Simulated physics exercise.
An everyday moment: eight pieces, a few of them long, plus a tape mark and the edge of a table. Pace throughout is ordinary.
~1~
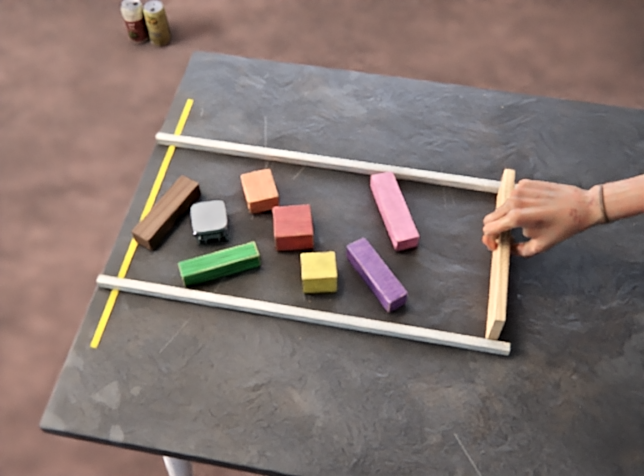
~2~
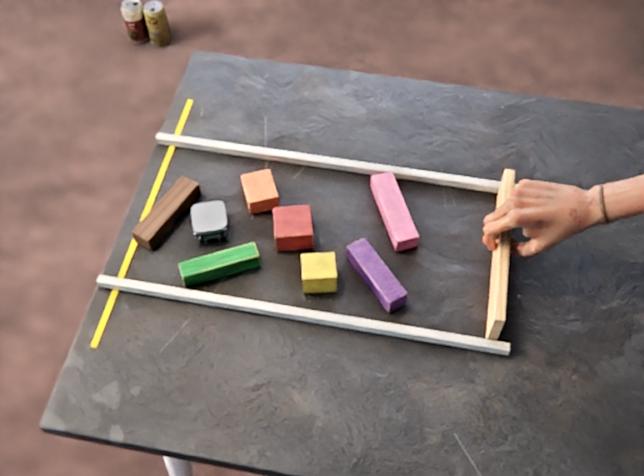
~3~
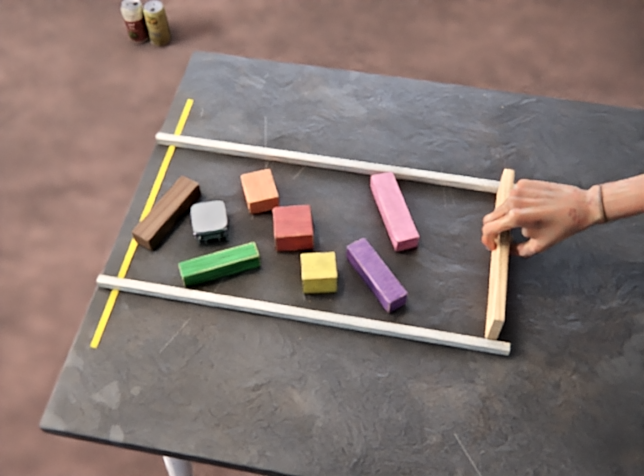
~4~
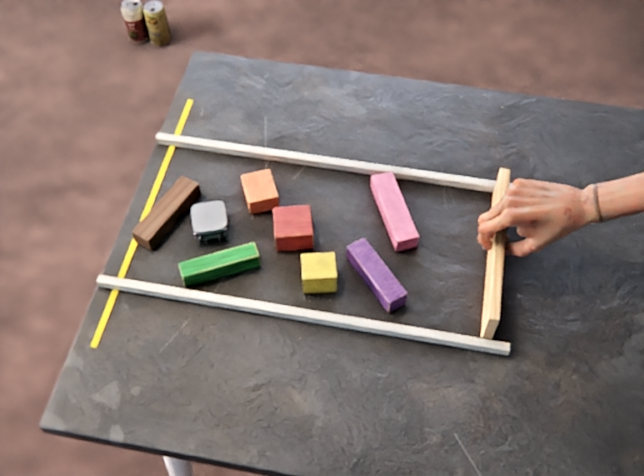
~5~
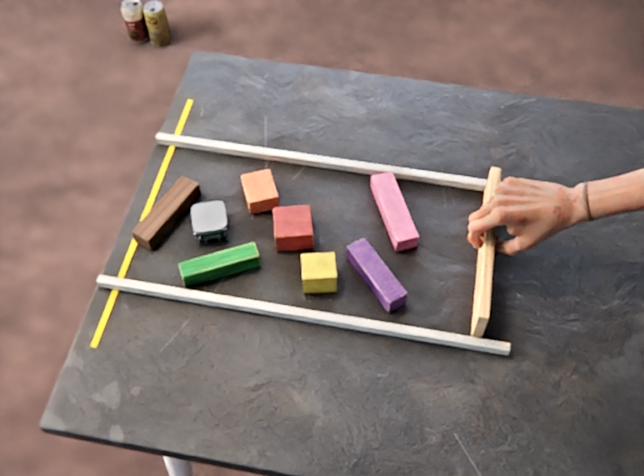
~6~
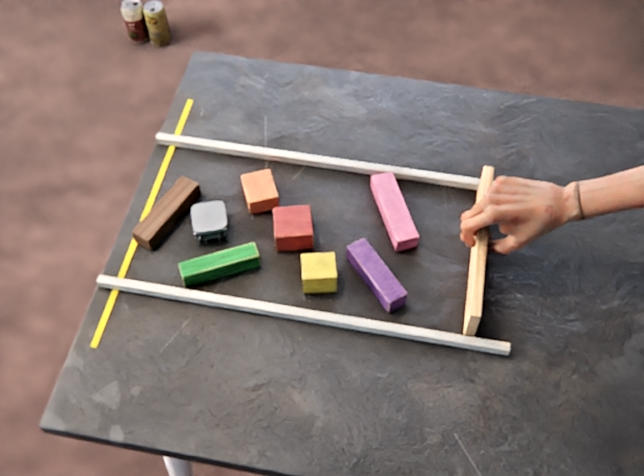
A hand holds a wooden board still at the right end of two pale rails, then slides it slightly left toward the pink and purple bars, while the eight coloured pieces on the dark table stay in place.
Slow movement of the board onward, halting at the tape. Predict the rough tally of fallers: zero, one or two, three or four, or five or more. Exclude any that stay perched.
Tally: Five or more.
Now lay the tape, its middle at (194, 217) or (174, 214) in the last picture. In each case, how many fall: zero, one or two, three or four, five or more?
The falls would be either one or two; three or four.
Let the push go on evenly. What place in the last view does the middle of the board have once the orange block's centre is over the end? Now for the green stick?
First one: Around (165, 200). Other one: Around (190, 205).
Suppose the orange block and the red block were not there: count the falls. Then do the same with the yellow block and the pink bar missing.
The counts: 5 and 4.
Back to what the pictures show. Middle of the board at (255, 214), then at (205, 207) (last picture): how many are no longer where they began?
Note: First position 8; second position 8.
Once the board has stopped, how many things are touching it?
It's touching 1 at the end.
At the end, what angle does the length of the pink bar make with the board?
I'd say it's about 0° out of line.
Early on, none off yet; brown stick at rest near (167, 212); grey case at rest near (210, 223); green stick at rest near (220, 264).
Finally, the number that fall off is five or more; lost, purple bar, yellow block, red block, orange block, green stick, grey case and brown stick.
